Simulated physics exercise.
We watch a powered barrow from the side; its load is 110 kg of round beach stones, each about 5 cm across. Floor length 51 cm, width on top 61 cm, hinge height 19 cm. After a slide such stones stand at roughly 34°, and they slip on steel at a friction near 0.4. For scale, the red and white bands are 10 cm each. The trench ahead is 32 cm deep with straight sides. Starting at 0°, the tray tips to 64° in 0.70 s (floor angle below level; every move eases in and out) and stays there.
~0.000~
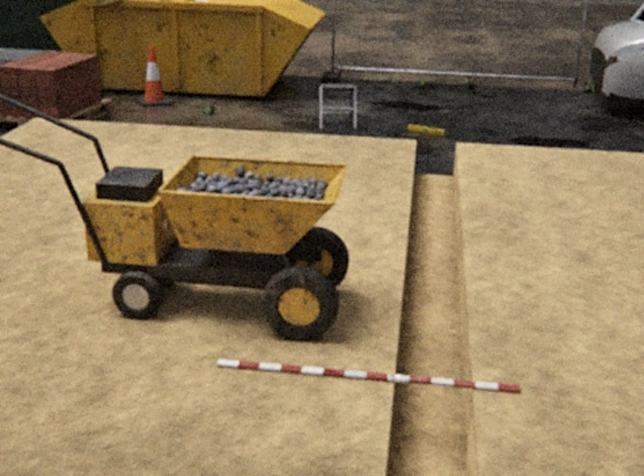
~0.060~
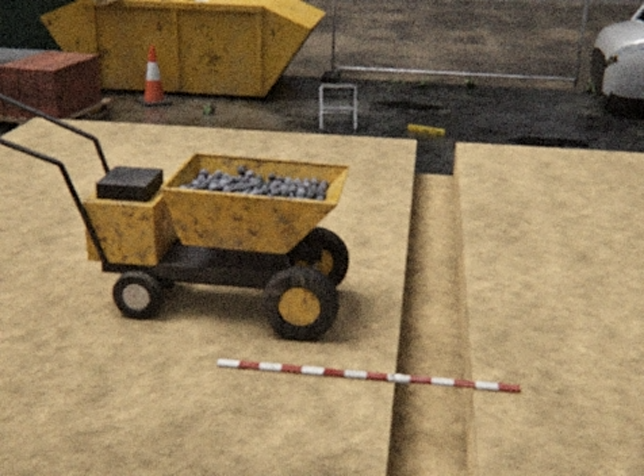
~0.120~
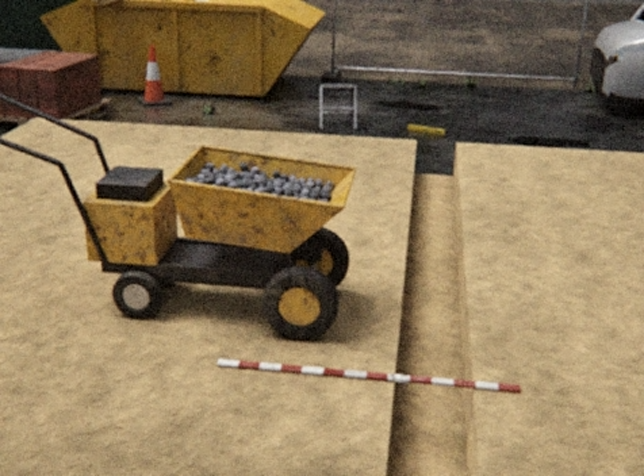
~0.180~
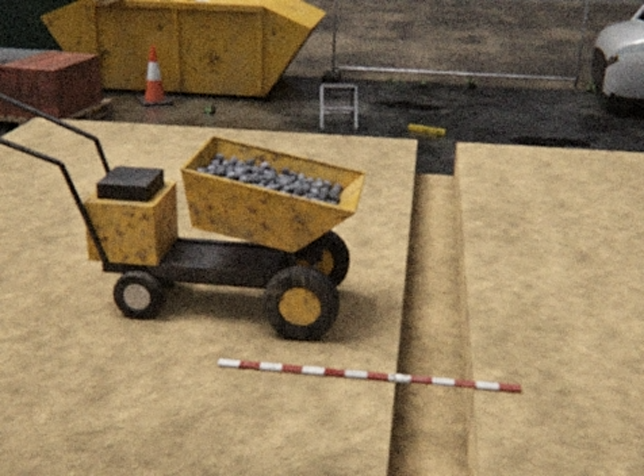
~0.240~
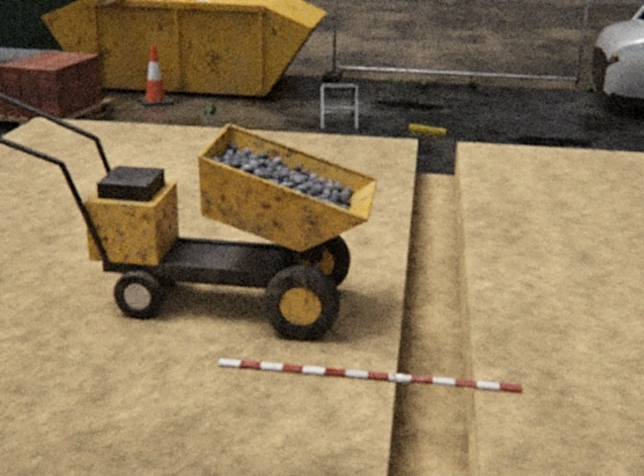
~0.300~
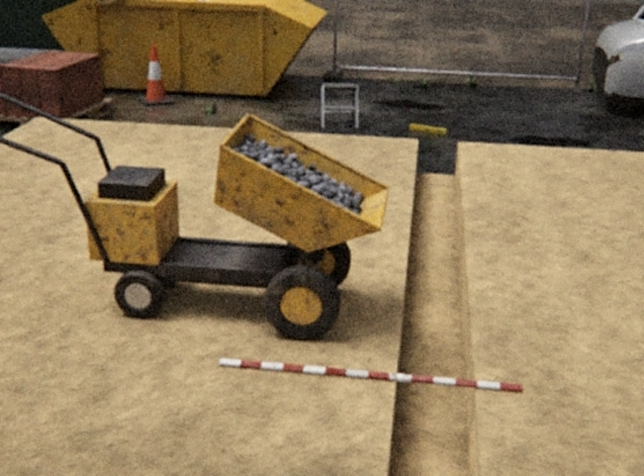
On a sandy work site with dark ground and a wire fence behind, a still camera looks slightly down at a powered barrow from its side. The yellow barrow, its tray loaded with grey stones, stands left of a straight trench crossed by a red-and-white striped pole, with a yellow skip and an orange cone behind. The tray tilts steadily forward to the right, its back end rising, while the barrow's wheels stay still.
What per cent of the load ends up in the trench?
Roughly 56 per cent ends in the trench.
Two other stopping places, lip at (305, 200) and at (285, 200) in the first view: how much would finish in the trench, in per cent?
Near 85 per cent from the first place, 90 from the second.
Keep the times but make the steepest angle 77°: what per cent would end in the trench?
In that case some 60 per cent.
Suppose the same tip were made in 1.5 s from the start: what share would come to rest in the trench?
It would be near 75 per cent.
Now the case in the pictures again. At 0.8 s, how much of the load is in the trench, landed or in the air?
About 20 per cent by then.
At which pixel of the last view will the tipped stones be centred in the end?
Around (463, 356).
After 0.5 s the floor is at 54°; 100 % in the tray; the foremost stones are at (397, 254).
After 0.8 s the floor is at 64°; 80 % in the tray, 19 % in the trench, 1 % past the trench; the foremost stones are at (479, 316).
After 1.1 s the floor is at 64°; 28 % in the tray, 31 % in the trench, 41 % past the trench; the foremost stones are at (604, 320).
After 3.1 s the floor is at 64°; 0 % in the tray, 56 % in the trench, 44 % past the trench; the foremost stones are past the picture's edge.
